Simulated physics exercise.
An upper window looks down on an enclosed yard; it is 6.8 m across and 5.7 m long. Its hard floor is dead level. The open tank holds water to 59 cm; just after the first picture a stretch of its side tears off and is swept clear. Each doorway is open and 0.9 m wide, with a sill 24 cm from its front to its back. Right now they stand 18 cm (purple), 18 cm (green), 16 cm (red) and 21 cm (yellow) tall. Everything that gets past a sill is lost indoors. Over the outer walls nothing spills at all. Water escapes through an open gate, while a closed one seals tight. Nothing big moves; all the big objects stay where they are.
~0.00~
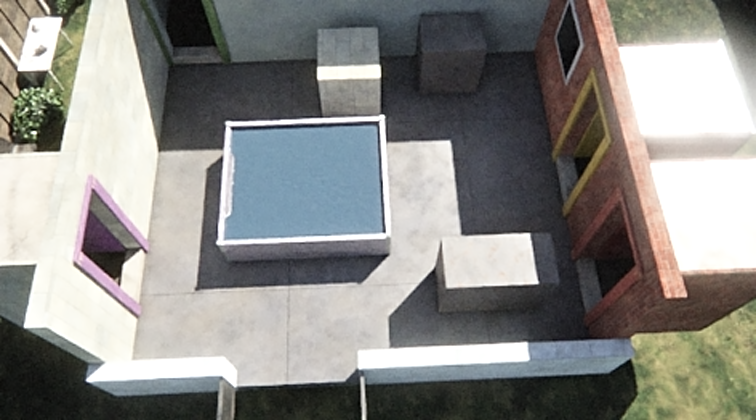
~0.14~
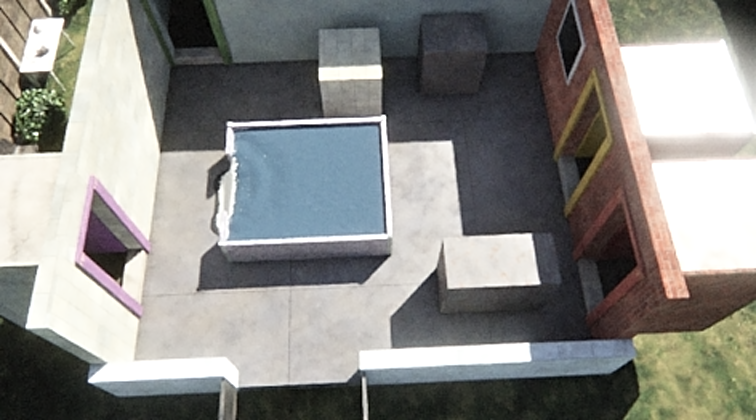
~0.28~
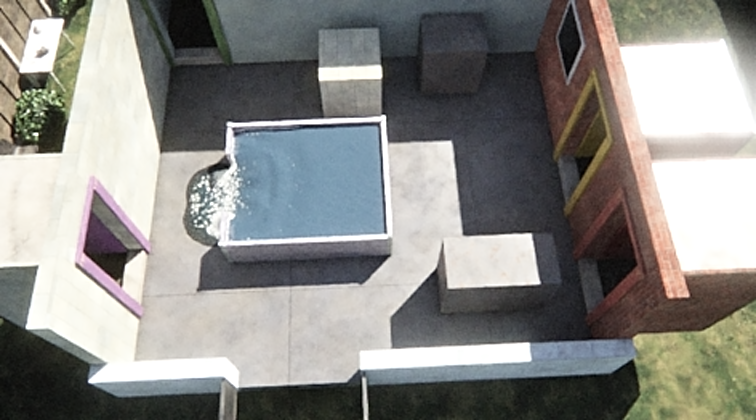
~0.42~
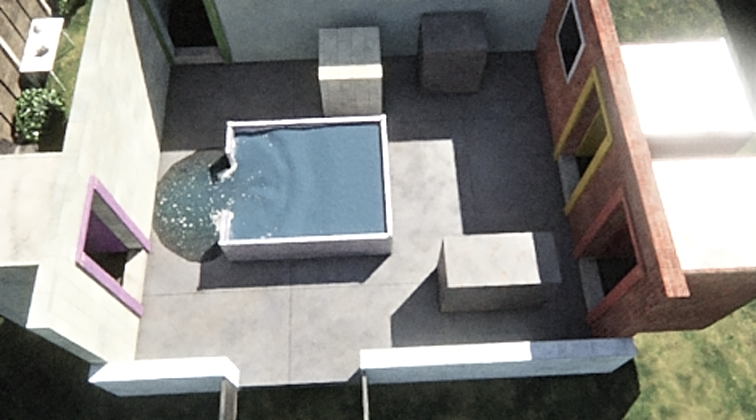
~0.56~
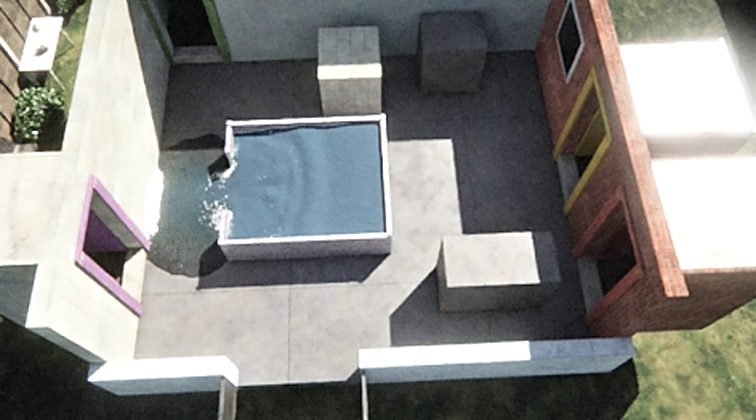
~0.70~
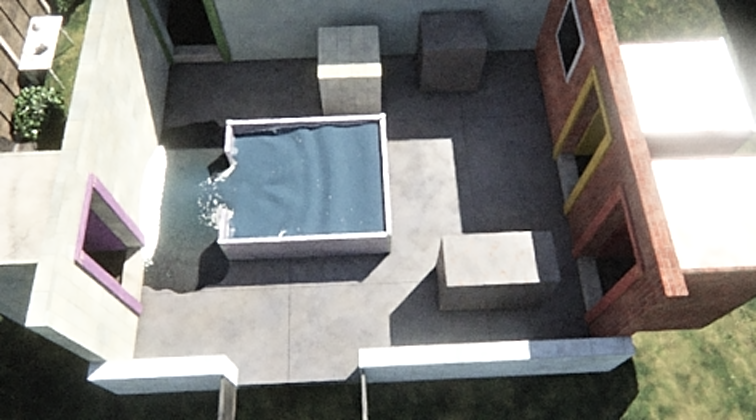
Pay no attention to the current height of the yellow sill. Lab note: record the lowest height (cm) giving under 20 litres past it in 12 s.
Lowest height: 6.5 cm.
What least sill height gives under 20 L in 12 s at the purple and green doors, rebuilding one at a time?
Close to 17 cm (purple) and close to 23 cm (green).
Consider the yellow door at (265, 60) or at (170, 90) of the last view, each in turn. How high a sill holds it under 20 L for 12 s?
About 9.0 cm, then about 15 cm.
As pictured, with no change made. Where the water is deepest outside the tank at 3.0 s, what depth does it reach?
Roughly 31 cm.
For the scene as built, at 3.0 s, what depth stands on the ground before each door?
Centimetres: Purple = 18, green = 27, red = 0, yellow = 0.
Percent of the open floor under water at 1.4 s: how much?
Wet share: Near 15 %.
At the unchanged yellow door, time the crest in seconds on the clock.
Near 8.0 seconds.
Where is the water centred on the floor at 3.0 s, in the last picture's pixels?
About (265, 200).
After 1.4 s water covers 15 % of the floor, deepest (41 cm) near (164, 206); it has not reached the yellow door.
After 3.0 s water covers 40 % of the floor, deepest (31 cm) near (153, 207); it has not reached the yellow door.
After 12.0 s water covers 95 % of the floor, deepest (12 cm) near (482, 63); 9 cm at the yellow door, 0 litres in over its 21 cm sill.
At the yellow door as built, the water arrived by 6.9 s and peaked near 10 cm at 8.0 s.
With a sill of 5.5 cm, 35 litres would have come in within the 12 s; with 7.5 cm, 11 litres. So under 20 litres takes about 6.5 cm.
